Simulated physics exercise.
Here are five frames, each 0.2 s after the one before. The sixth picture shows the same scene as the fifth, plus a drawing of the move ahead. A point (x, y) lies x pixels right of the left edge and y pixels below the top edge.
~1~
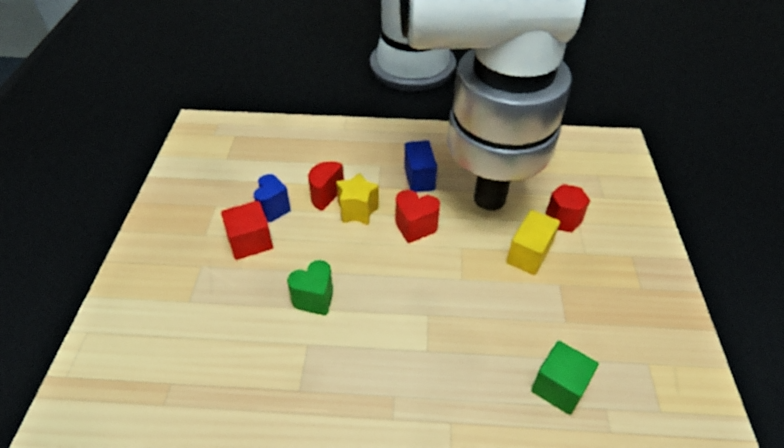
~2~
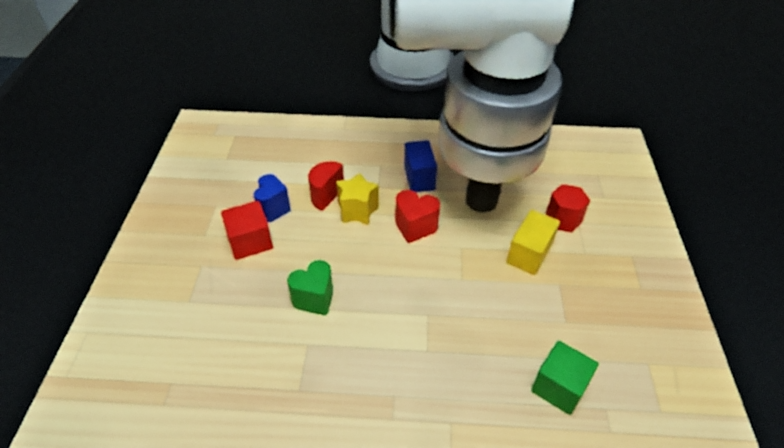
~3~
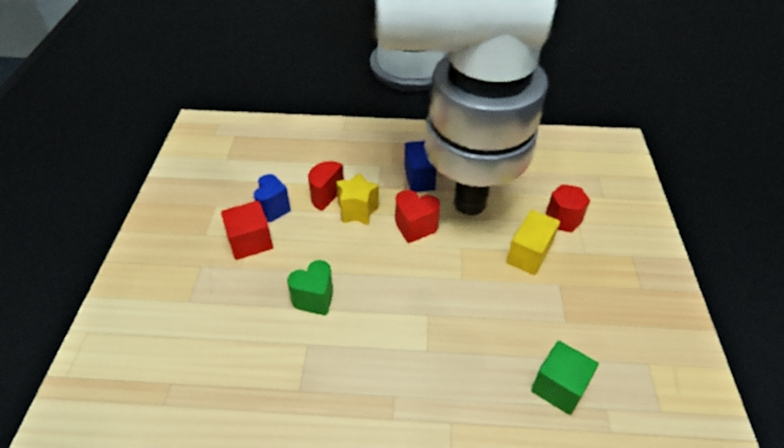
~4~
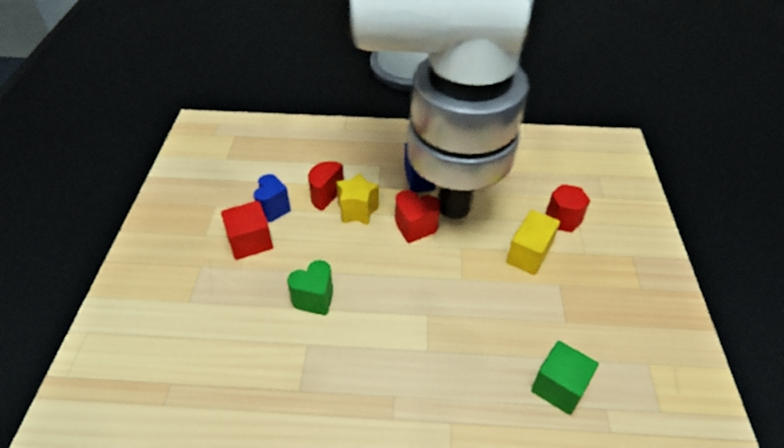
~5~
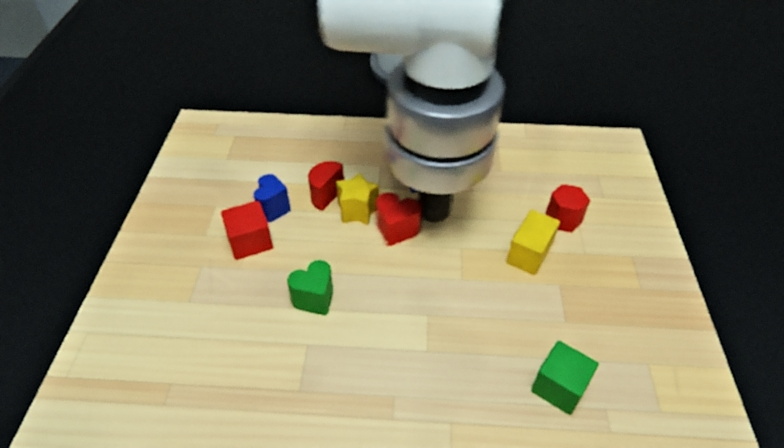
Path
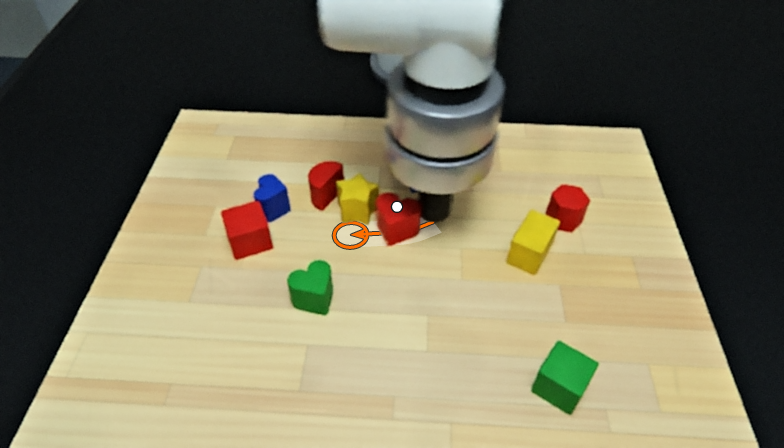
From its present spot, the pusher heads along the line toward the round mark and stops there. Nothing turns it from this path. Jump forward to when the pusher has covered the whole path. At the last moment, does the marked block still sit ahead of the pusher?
I believe so.
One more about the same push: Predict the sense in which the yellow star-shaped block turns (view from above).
The twist is clockwise.
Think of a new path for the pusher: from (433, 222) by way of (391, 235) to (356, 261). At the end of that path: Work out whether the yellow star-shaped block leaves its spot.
By the last moment of the path, the yellow star-shaped block has shifted.
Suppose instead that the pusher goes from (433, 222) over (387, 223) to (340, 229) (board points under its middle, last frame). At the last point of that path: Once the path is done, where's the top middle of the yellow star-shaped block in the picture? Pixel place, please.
At (318, 187).
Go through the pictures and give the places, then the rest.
The first picture shows lower end of the pusher (490, 200), tops of blocks, red half-round block (323, 172), yellow star-shaped block (357, 188), red heart-shaped block (416, 204), blue oblong (421, 154).
The second picture shows pusher (482, 202), blocks as before.
The third picture shows pusher (470, 205), blocks as before.
The fourth picture shows pusher (454, 208), blocks as before.
The fifth picture shows pusher (434, 212), red half-round block (323, 172), yellow star-shaped block (357, 188), red heart-shaped block (397, 207), blue oblong hidden.
The drawn path runs from (433, 222) over (394, 233) to (351, 235); the dot is on the red heart-shaped block.
What follows on the original path. Halfway along, pusher (394, 222); yellow star-shaped block (345, 187), turned 55° clockwise; red heart-shaped block (354, 214), turned 15° clockwise.
At the end, pusher (350, 225); red half-round block (320, 169), turned 25° clockwise; yellow star-shaped block (336, 186), turned 70° clockwise; red heart-shaped block (309, 220); blue oblong not moved.
